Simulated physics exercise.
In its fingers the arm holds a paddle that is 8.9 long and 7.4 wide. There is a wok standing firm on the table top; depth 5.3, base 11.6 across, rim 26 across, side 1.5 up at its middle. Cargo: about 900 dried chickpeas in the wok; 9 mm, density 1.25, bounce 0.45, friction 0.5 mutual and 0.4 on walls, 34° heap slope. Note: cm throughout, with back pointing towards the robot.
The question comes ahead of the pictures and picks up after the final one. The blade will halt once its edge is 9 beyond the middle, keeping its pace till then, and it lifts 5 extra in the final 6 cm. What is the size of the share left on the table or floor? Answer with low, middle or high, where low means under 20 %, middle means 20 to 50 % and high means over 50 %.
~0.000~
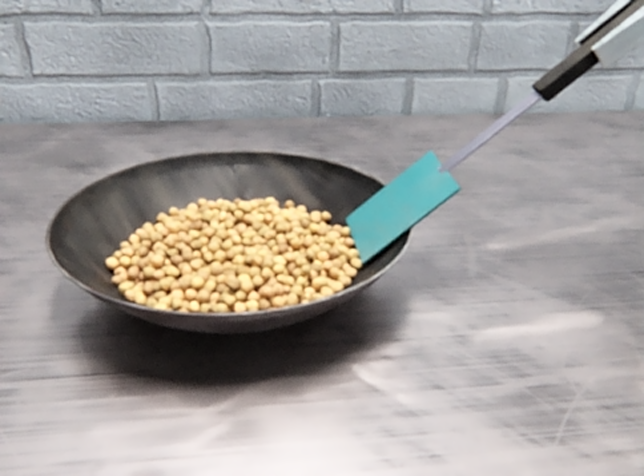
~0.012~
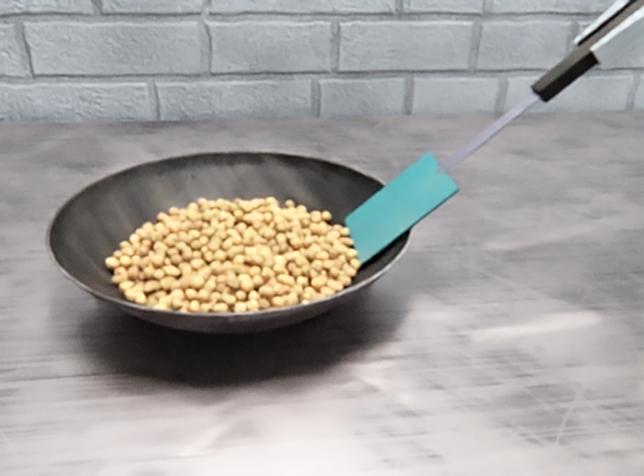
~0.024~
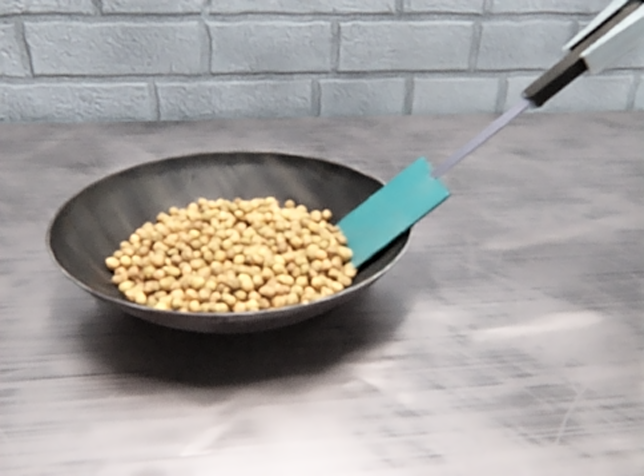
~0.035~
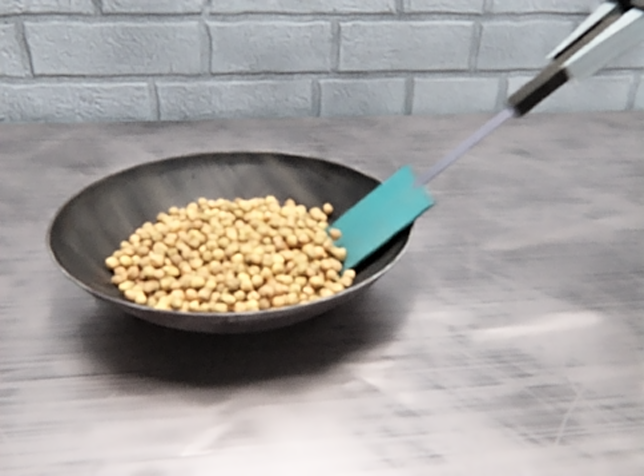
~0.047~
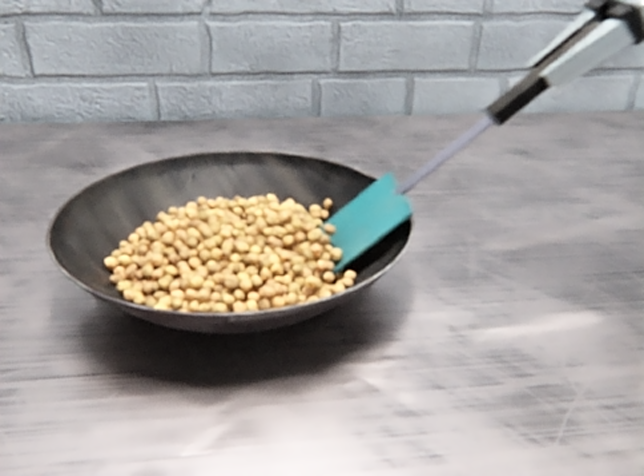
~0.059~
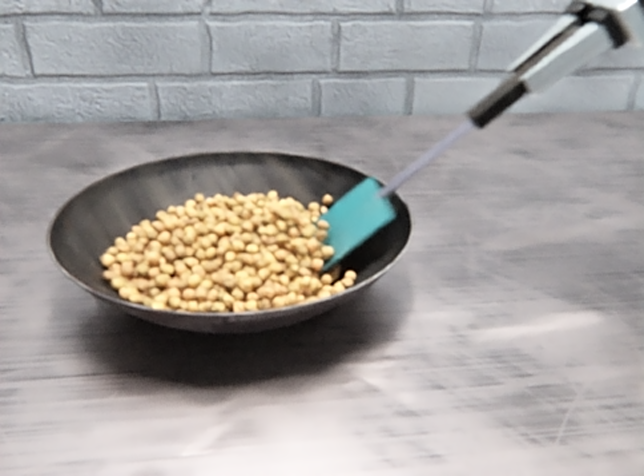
Middle.
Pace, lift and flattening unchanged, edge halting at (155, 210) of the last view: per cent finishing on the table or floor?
15 %, roughly.
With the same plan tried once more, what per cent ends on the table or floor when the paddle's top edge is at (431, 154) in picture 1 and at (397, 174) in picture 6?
Around 15 per cent finishes on the table or floor.
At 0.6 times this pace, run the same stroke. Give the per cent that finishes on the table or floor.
I'd put it around 20 per cent.
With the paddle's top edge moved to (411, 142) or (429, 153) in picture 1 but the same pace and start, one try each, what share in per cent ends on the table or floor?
About 30% and 30%.
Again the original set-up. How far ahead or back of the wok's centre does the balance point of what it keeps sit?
The balance point is about 3.0 cm ahead.
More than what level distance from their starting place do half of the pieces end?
About 4 cm.
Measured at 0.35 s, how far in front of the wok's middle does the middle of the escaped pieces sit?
About 30 cm.
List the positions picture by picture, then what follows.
The first picture shows the paddle top edge at (445, 169), sloping 41°; upper third of the load around (235, 248), from x 115 to 355, top at y 200; 900 in the wok.
The second picture shows the paddle top edge at (444, 169), sloping 41°; upper third of the load around (235, 248), from x 115 to 355, top at y 200.
The third picture shows the paddle top edge at (436, 174), sloping 41°; upper third of the load around (235, 248), from x 115 to 350, top at y 200.
The fourth picture shows the paddle top edge at (420, 183), sloping 41°; upper third of the load around (241, 246), from x 115 to 350, top at y 200.
The fifth picture shows the paddle top edge at (401, 191), sloping 41°; upper third of the load around (240, 243), from x 110 to 350, top at y 200.
The sixth picture shows the paddle top edge at (382, 195), sloping 41°; upper third of the load around (236, 243), from x 110 to 350, top at y 195; 900 in the wok.
After 0.09 s, sloping 41°, highest piece 7 above the table; 900 in the wok.
After 0.13 s, sloping 41°, highest piece 8 above the table; 900 in the wok.
After 0.35 s, sloping 41°, highest piece 23 above the table; 649 in the wok, 66 on the table or floor, 185 on the blade or in flight.
After 1.40 s, sloping 41°, highest piece 5 above the table; 649 in the wok, 251 on the table or floor.
In the end, 649 in the wok, 251 on the table or floor. That is 28 % on the table or floor.
